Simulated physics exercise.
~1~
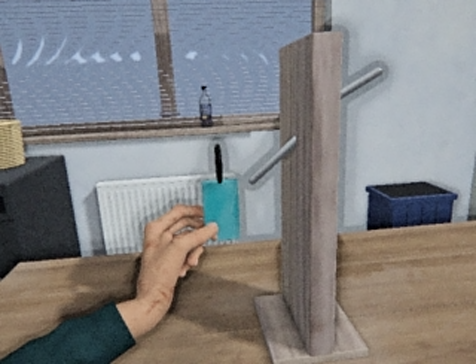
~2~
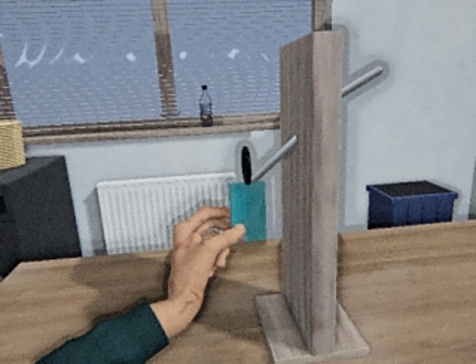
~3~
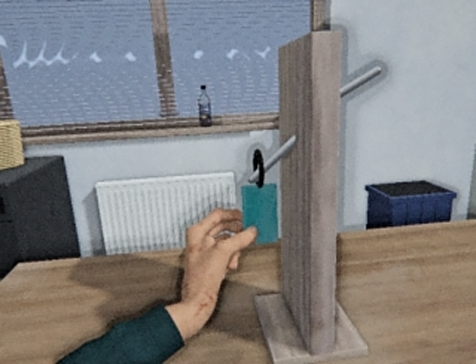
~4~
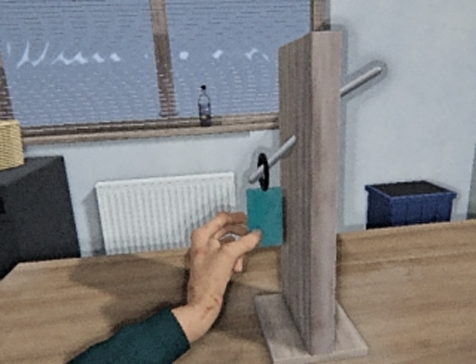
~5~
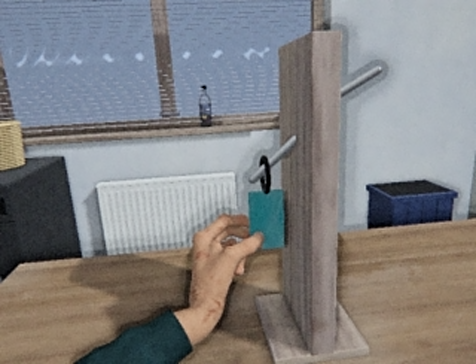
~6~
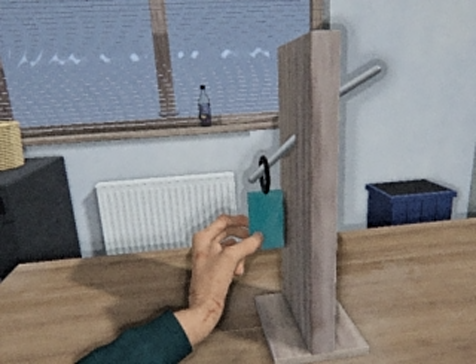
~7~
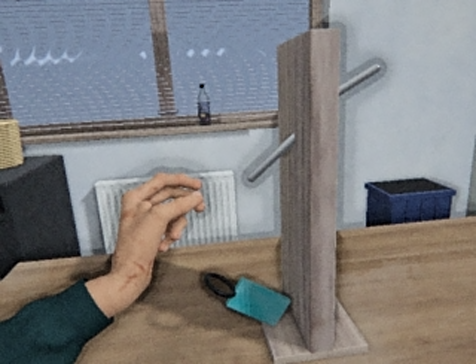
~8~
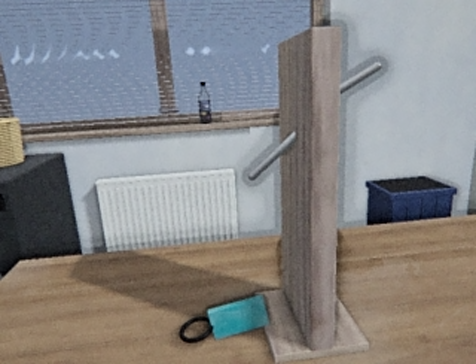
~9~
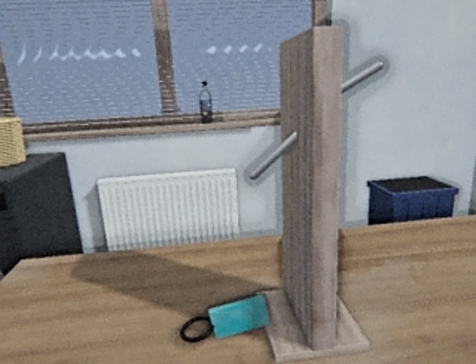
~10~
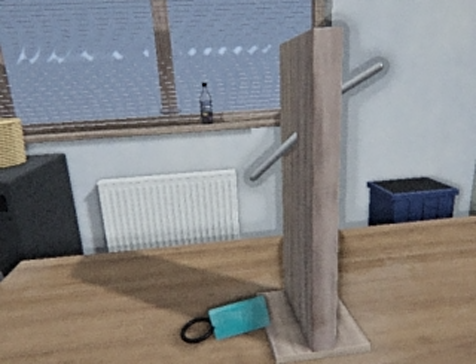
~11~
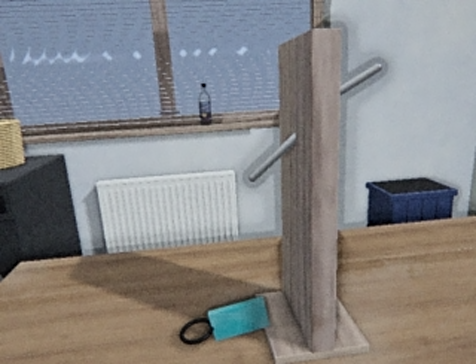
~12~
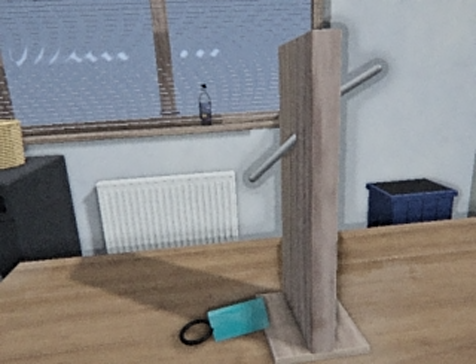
A turquoise tag is held by a hand at a peg, then drops onto the table.
